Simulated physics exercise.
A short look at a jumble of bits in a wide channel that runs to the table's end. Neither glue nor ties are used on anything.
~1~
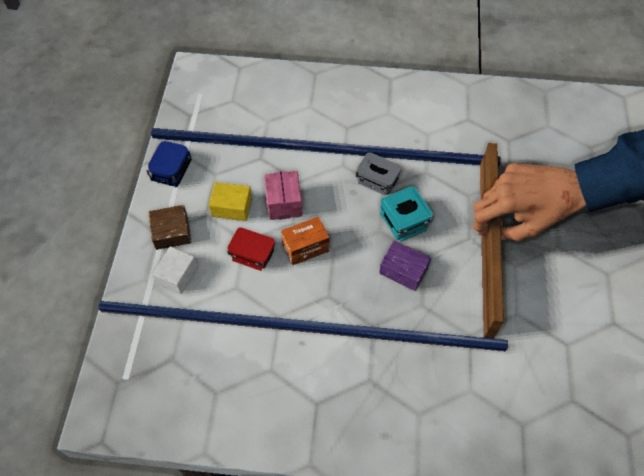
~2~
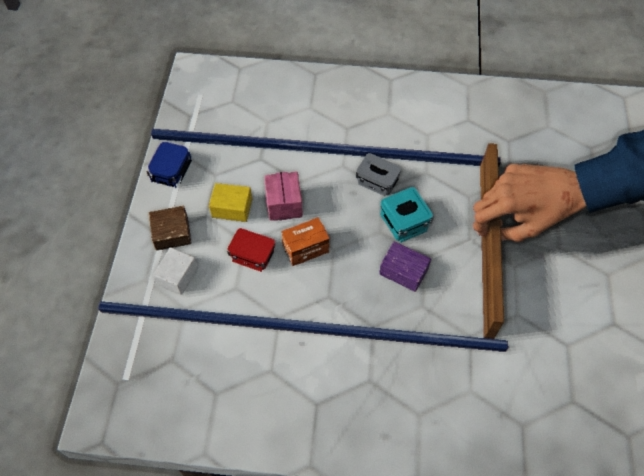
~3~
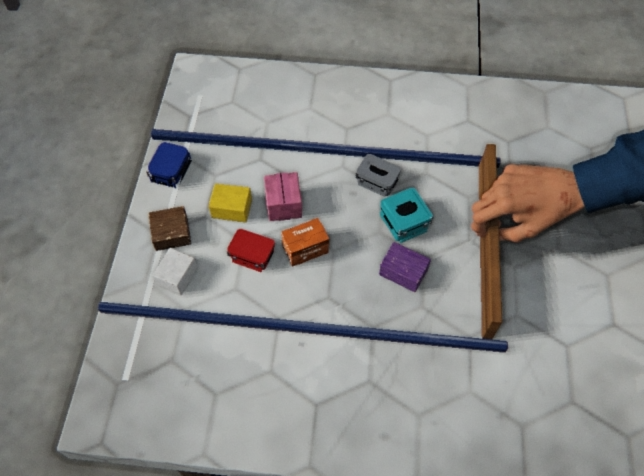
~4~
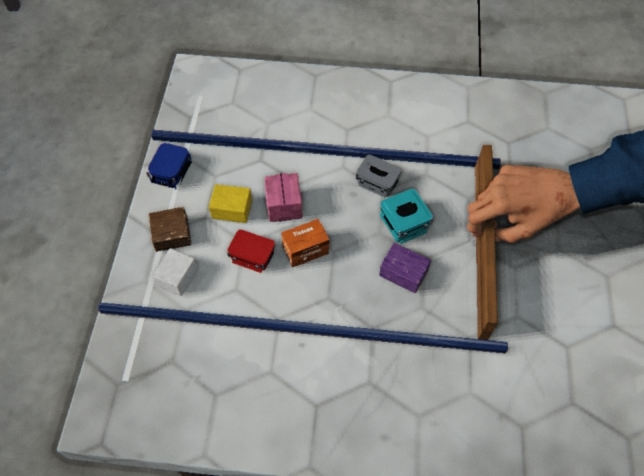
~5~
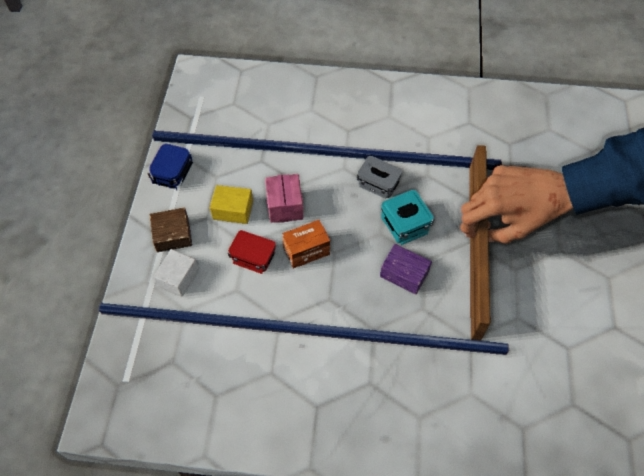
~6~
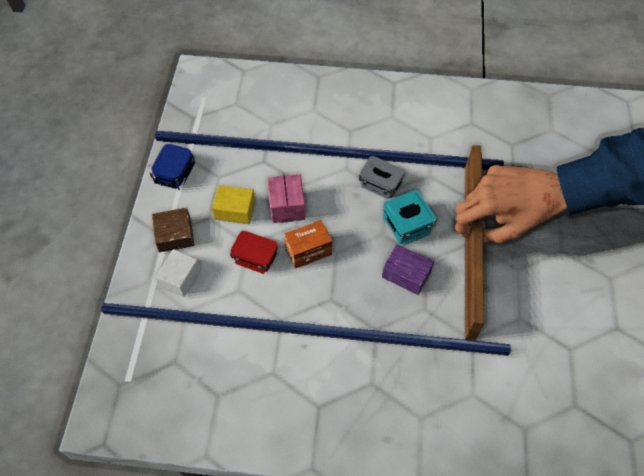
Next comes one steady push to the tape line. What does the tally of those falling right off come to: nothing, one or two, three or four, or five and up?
I expect the drop count to reach five or more.
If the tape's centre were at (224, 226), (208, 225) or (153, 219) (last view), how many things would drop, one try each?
Those tries give 0, 2 and 5.
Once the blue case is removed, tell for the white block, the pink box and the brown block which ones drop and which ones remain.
White block - safe; pink box - gone; brown block - gone.
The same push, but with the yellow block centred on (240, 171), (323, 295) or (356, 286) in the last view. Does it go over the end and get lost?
Try one it goes off the edge; try two it is not knocked off; try three it is not knocked off.
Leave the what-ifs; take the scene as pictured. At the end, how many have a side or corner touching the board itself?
I count 5 of them.
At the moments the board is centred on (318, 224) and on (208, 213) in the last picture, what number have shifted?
I make it 7 at the first spot and 10 at the other.
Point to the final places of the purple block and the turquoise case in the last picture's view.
Around (140, 251) and around (157, 189).
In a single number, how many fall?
5 in total.
Soon after, none off yet; blue case at rest near (173, 167); brown block at rest near (173, 230); white block at rest near (179, 273).
Then, none off yet; blue case moved a little near (158, 162); brown block moved about its own width near (122, 229); white block moved about its own width near (156, 277).
By the end, the number that fall off is five or more; fallen, pink box, red case, yellow block, brown block and blue case.
